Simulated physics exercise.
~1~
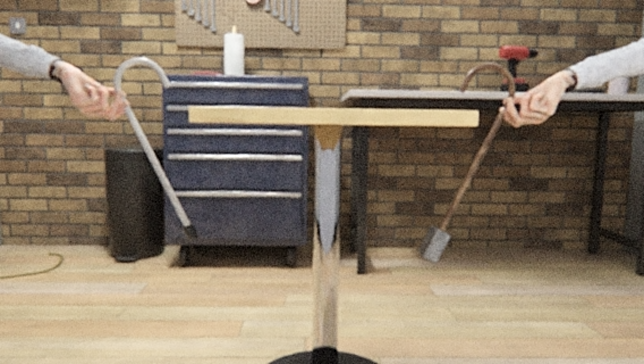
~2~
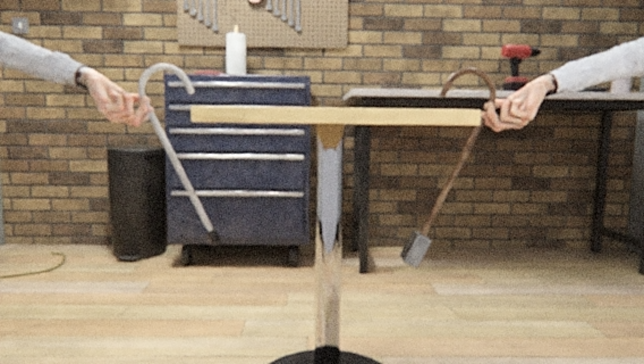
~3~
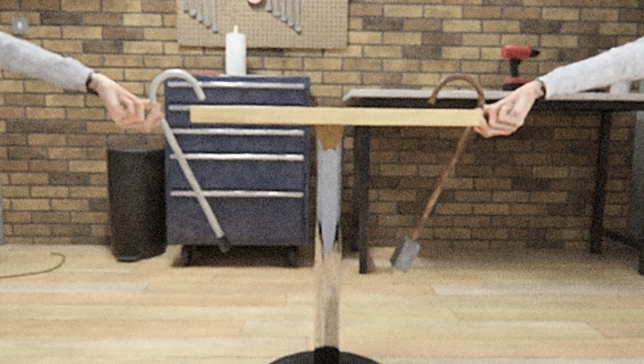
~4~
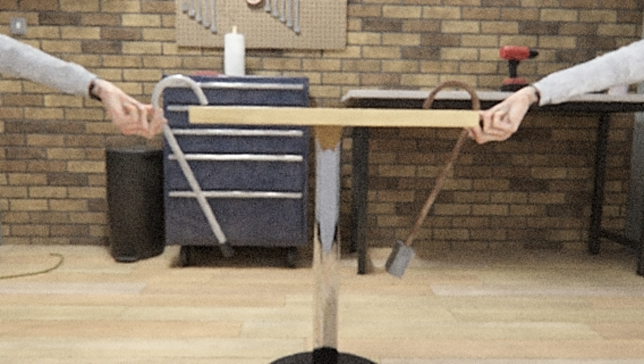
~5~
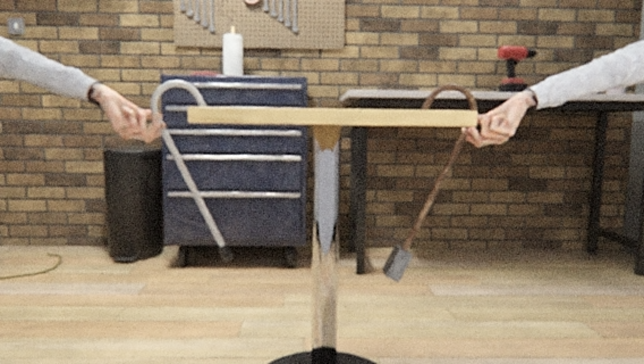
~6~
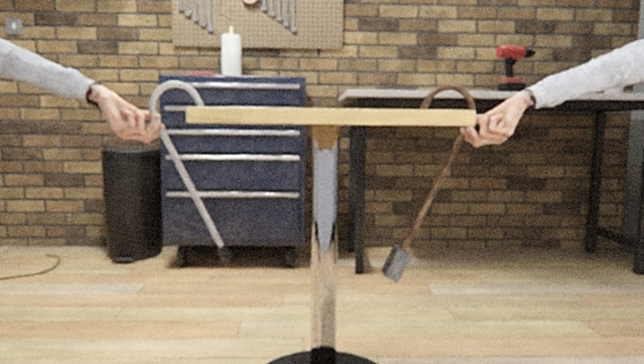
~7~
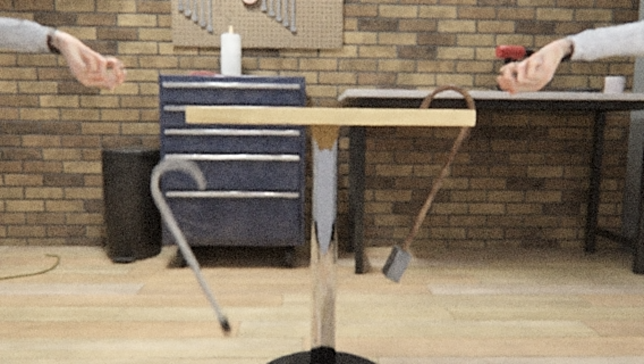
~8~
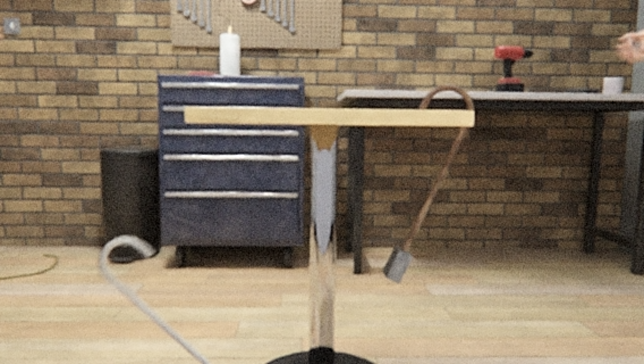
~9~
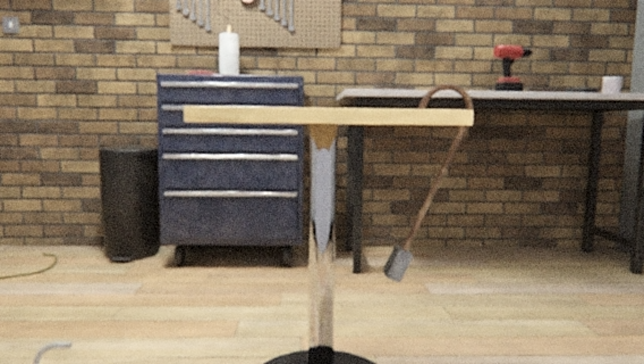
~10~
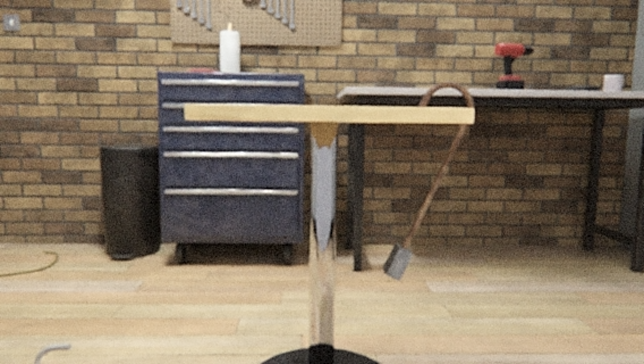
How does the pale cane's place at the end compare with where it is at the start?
At the start the cane is held up by a hand beside the left end of the table. By the end it is down on the floor at the lower left, with only its curved top in view.
